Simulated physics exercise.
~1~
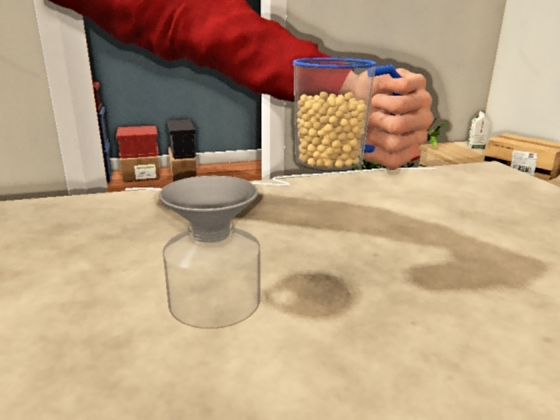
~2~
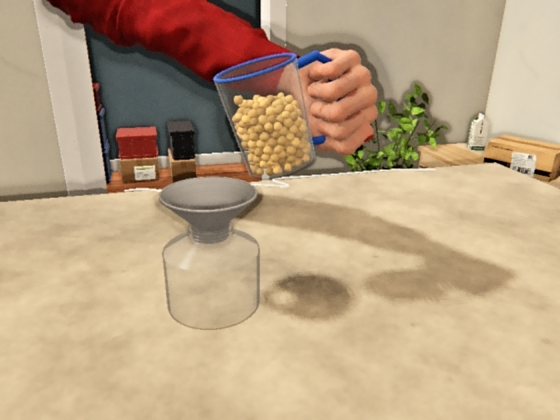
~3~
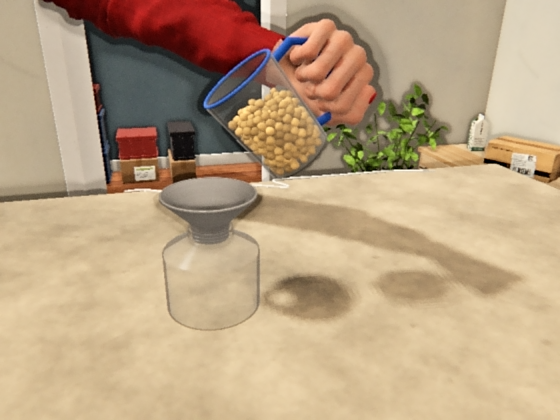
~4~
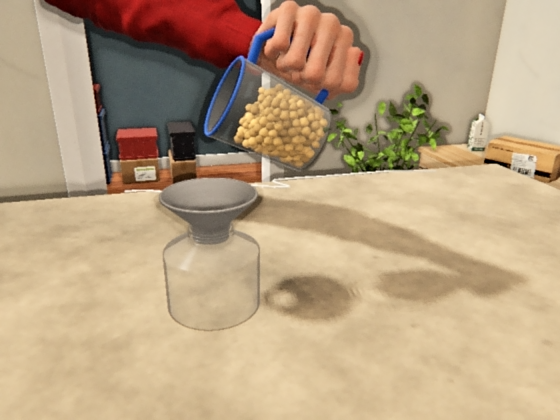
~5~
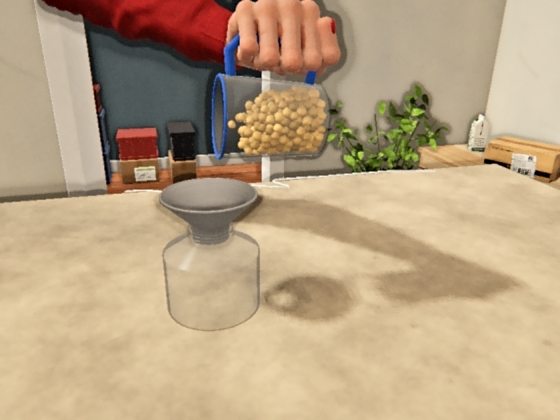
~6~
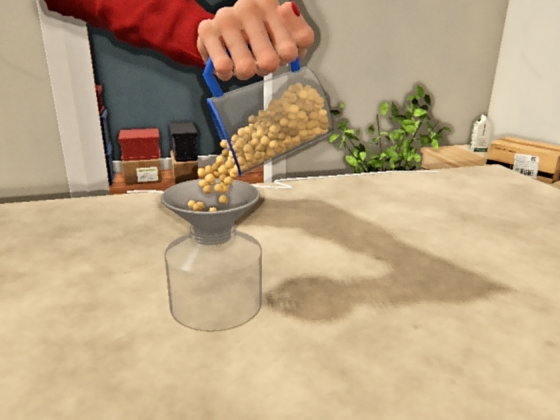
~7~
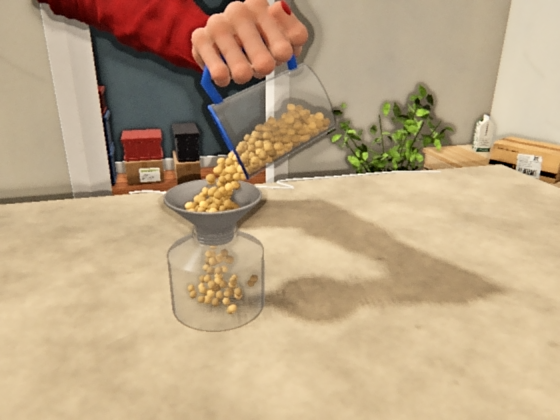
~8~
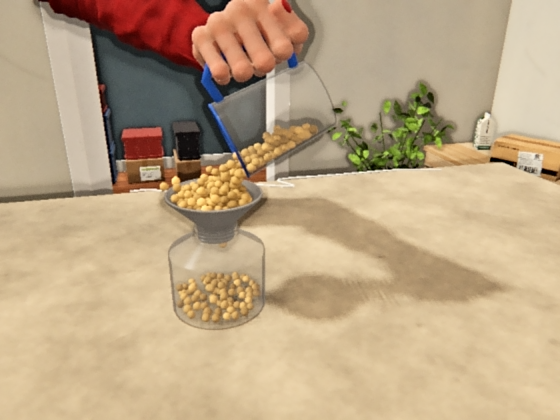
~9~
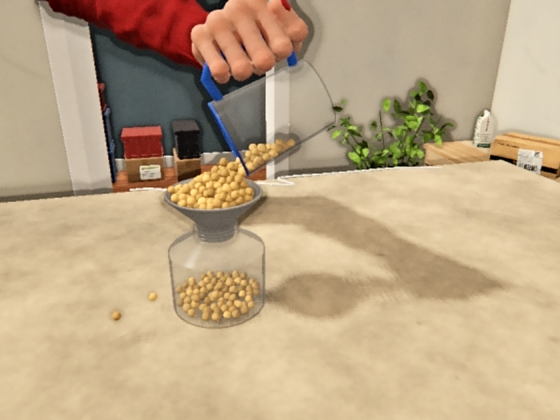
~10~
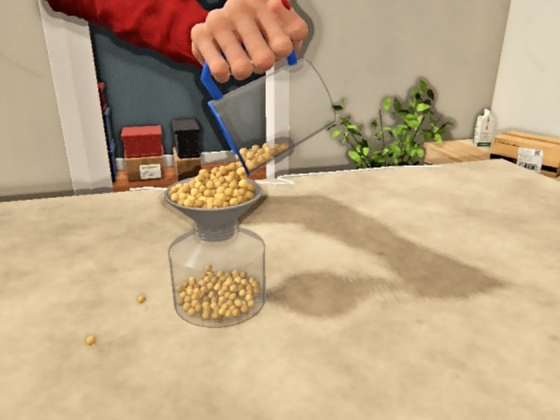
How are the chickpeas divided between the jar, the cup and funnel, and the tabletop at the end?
The larger part is still above in the funnel and cup, a fair share has dropped into the jar, and very few have spilt onto the tabletop.
